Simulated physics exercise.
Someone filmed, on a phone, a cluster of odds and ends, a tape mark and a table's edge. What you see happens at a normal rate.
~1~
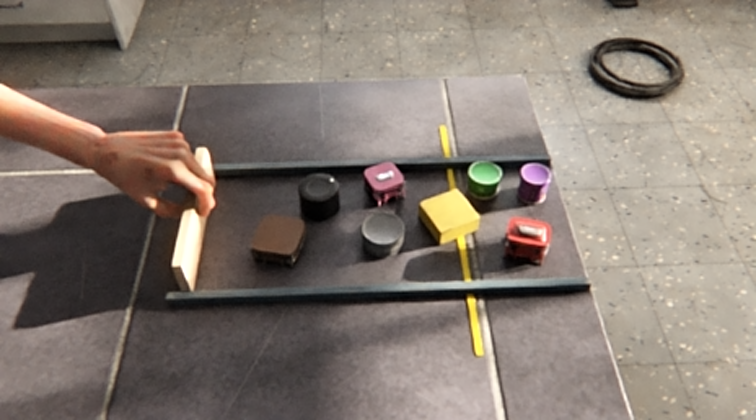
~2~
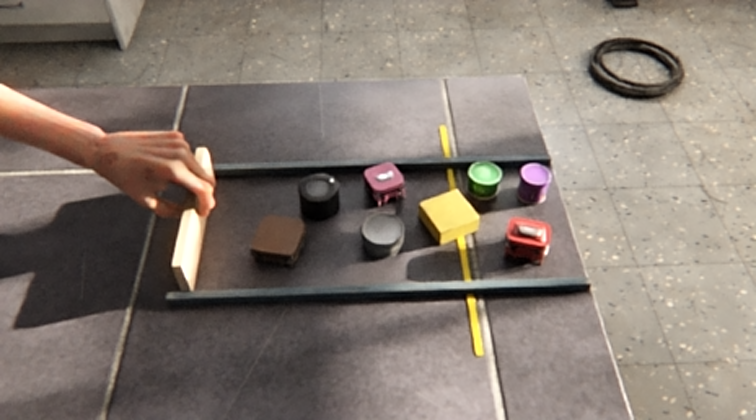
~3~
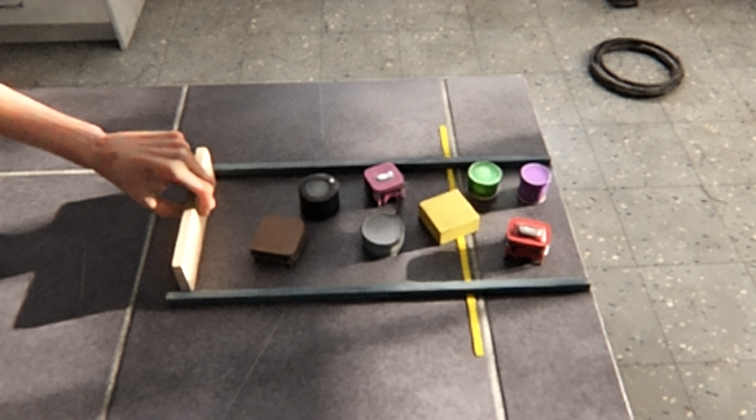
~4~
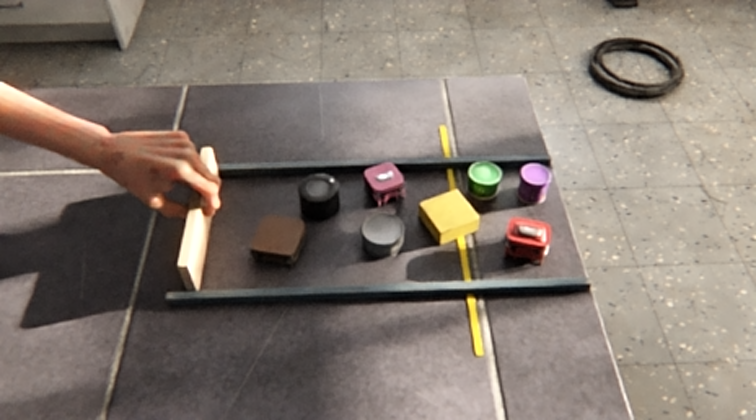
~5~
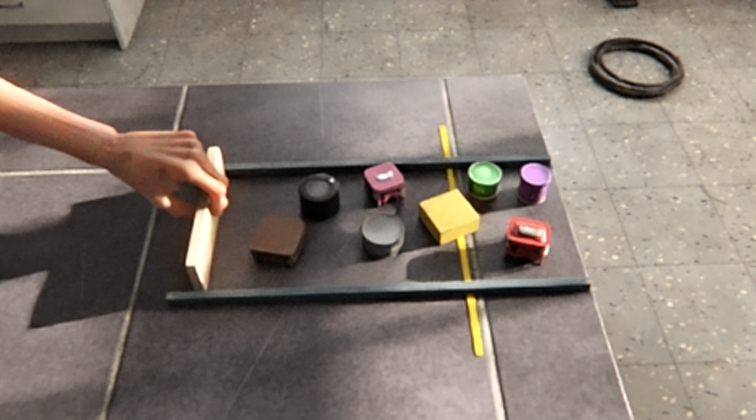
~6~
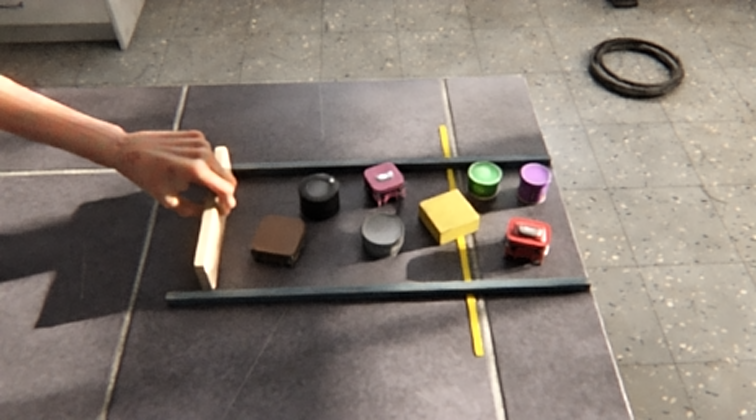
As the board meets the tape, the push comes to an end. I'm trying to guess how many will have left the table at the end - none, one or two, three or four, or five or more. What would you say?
Off the edge: None at all.
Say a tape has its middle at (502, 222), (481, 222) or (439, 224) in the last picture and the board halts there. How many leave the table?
The three tries give 2, 2 and 0.
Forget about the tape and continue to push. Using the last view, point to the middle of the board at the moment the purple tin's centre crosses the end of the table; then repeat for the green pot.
The middle is at (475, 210) when it's the purple tin, and at (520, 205) when it's the green pot.
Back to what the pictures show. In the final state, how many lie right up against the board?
The count comes out at 3.
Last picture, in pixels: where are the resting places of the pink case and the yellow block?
The pink case stops around (467, 172); the yellow block around (517, 202).
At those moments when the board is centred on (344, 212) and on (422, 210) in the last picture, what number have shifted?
At that stage 4; at the next, 7.
Soon after, none off yet; purple tin at rest near (533, 184); red case at rest near (527, 241); green pot at rest near (484, 181).
At rest, the number that fall off is zero.
